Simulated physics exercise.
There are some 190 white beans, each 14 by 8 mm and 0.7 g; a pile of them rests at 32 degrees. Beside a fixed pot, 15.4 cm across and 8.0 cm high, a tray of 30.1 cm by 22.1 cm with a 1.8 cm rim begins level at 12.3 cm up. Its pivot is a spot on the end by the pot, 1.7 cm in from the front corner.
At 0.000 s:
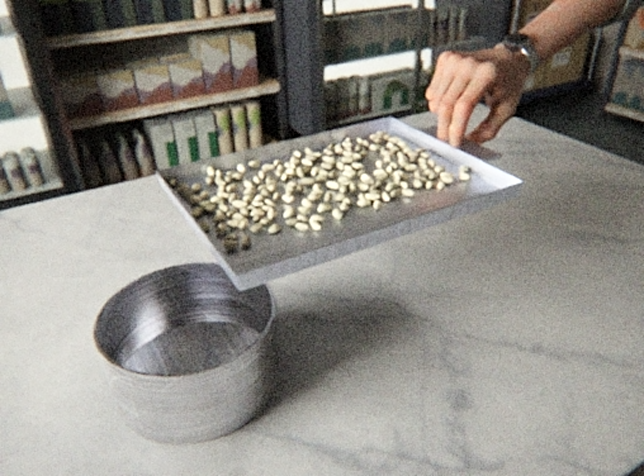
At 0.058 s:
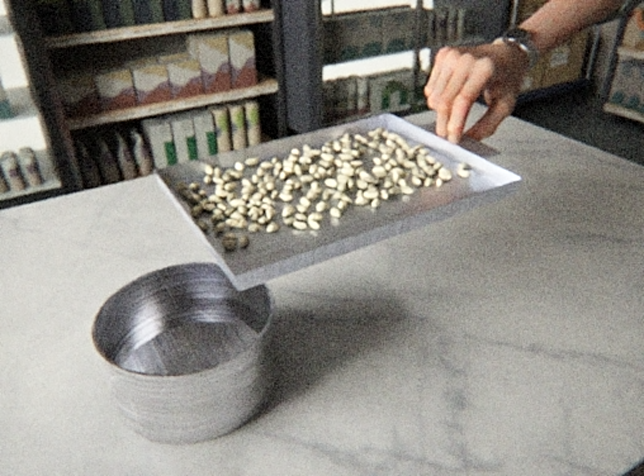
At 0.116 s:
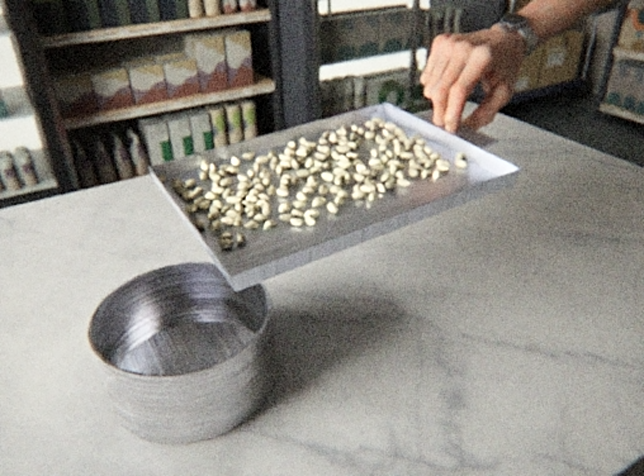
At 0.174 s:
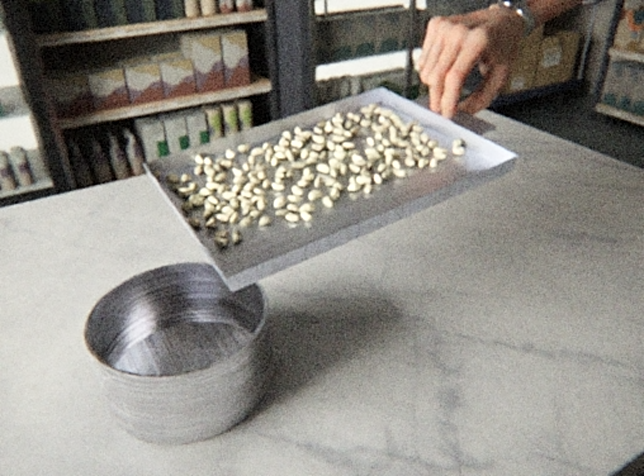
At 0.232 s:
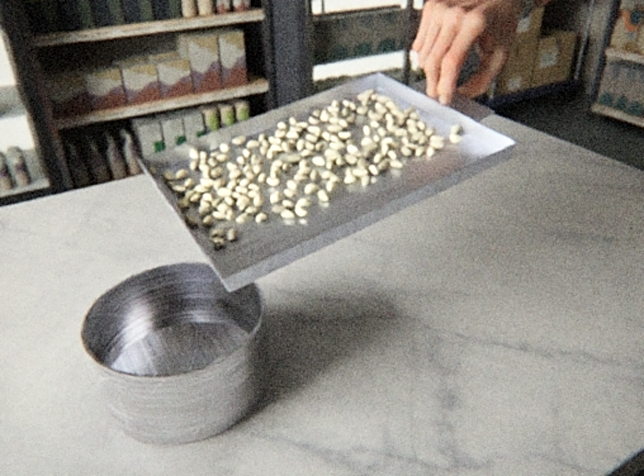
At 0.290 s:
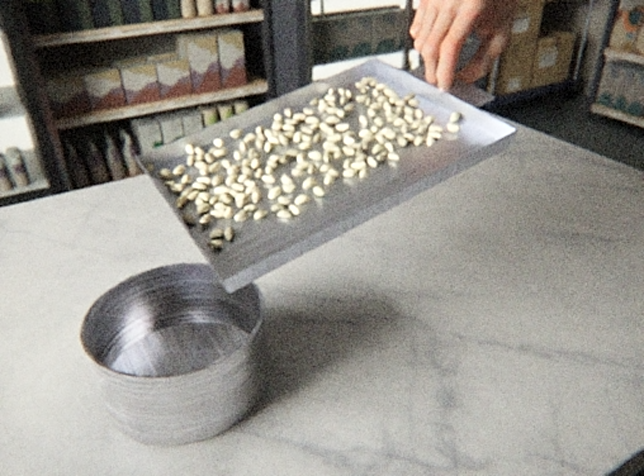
At the start, a hand is at the right end of a shallow metal tray of white beans, its left end above a round metal pot on a marble table. The right end then rises steadily with the hand, slanting the tray down toward the pot, while the beans stay spread across it.
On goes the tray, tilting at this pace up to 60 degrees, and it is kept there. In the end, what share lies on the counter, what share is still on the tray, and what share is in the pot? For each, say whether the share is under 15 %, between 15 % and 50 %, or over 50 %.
In the end counter: A small portion; tray: The main portion; pot: A middle portion.
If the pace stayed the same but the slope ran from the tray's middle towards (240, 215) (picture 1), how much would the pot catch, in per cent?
I'd estimate about 5 %.
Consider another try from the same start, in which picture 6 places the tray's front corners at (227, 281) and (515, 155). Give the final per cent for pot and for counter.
Pot 0 % / counter 30 %.
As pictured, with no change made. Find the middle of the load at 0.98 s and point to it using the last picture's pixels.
My estimate is roughly (209, 202).
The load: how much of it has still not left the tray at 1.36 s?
Around 75 percent.
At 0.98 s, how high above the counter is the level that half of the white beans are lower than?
The halfway mark is near 18 cm.
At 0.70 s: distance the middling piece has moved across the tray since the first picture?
7 cm.
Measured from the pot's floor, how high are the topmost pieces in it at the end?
Roughly 1.0 cm.
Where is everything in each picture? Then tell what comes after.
In the first picture, tray tilt 0 degrees, front corners at (239, 272) and (519, 181); middle of the pieces at (321, 178); pot at (187, 311).
In the second picture, tray tilt 1 degrees, front corners at (237, 272) and (518, 178); middle of the pieces at (320, 176).
In the third picture, tray tilt 3 degrees, front corners at (233, 273) and (516, 168), lowest corner left front; middle of the pieces at (316, 169).
In the fourth picture, tray tilt 6 degrees, front corners at (229, 274) and (514, 156), lowest corner left front; middle of the pieces at (312, 161).
In the fifth picture, tray tilt 9 degrees, front corners at (225, 275) and (512, 142), lowest corner left front; middle of the pieces at (308, 152).
In the sixth picture, tray tilt 13 degrees, front corners at (224, 277) and (513, 130), lowest corner left front; middle of the pieces at (306, 145); pot at (175, 312). The tray's pace is about 55 degrees a second.
After 0.70 s, tilt 35 degrees; the tray holds 100 %, the pot 0 %.
After 0.98 s, tilt 51 degrees; the tray holds 100 %, the pot 0 %.
After 1.36 s, tilt 60 degrees; the tray holds 75 %, the pot 20 %.
In the end, at 2.3 s, counter 5 %, tray 70 %, pot 25 %.
